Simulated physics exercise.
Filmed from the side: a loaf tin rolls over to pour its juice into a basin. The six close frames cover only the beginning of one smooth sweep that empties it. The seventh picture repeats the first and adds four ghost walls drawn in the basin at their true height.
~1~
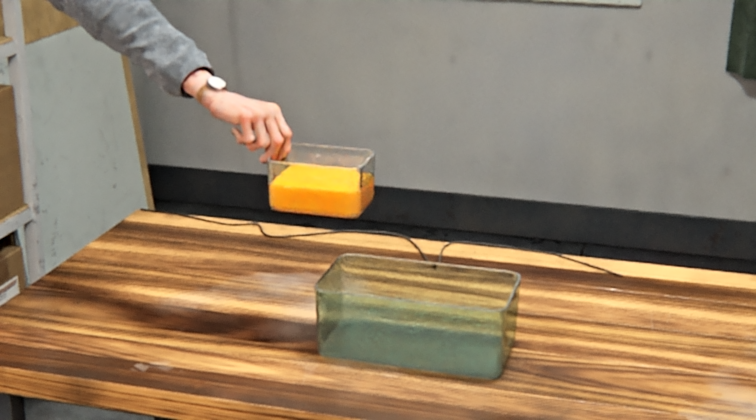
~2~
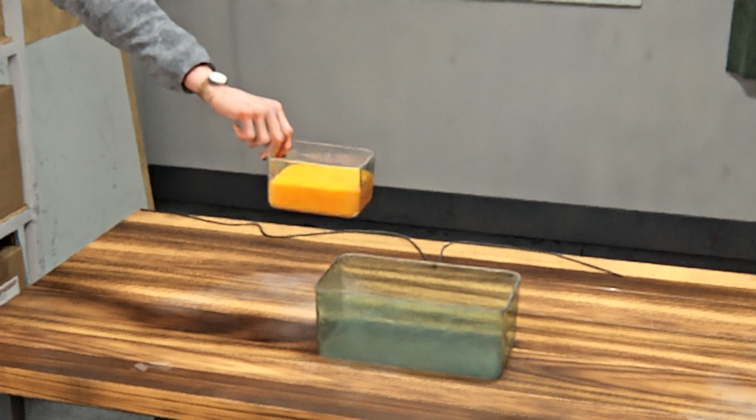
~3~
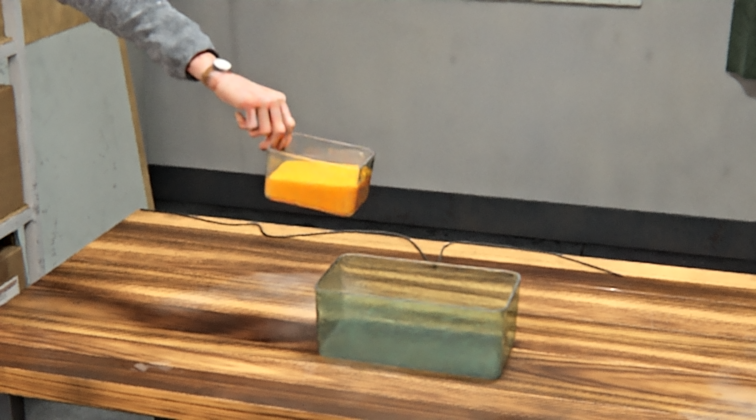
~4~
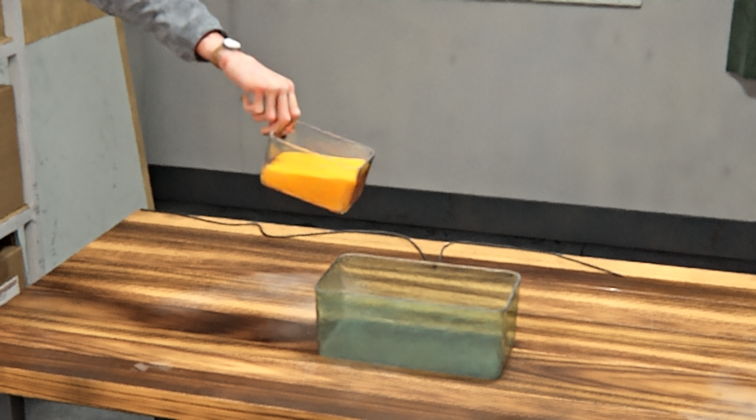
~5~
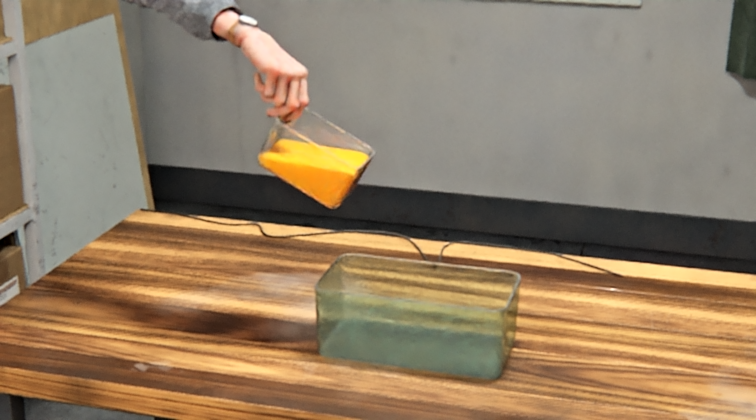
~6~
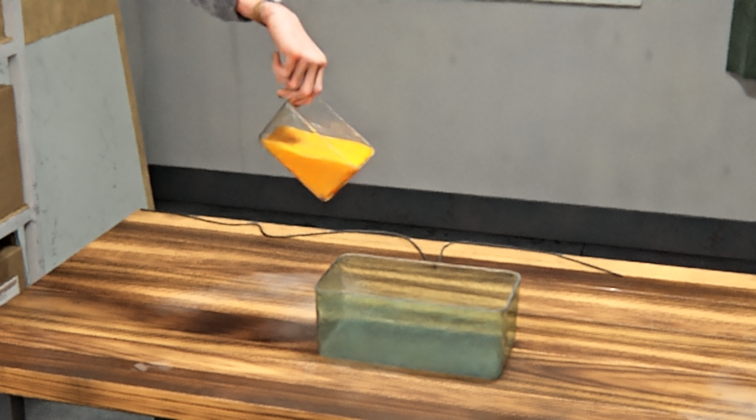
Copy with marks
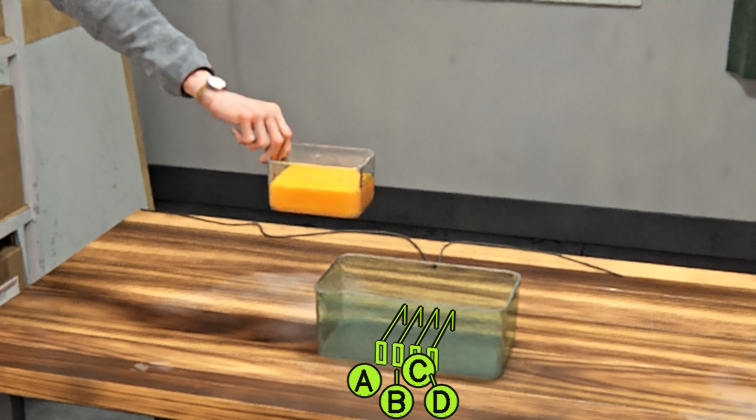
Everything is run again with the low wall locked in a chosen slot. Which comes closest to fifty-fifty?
Position D does it best.
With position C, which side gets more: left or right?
More ends on the right.
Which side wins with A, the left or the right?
More ends on the right.
In lime, A at (380, 368); B at (396, 370); C at (413, 372); D at (431, 375).
With A, about 11 % ends left of the wall and 86 % right of it; 4 % is lost outside.
With B, about 16 % ends left of the wall and 81 % right of it; 3 % is lost outside.
With C, about 23 % ends left of the wall and 73 % right of it; 4 % is lost outside.
With D, about 52 % ends left of the wall and 45 % right of it; 4 % is lost outside.
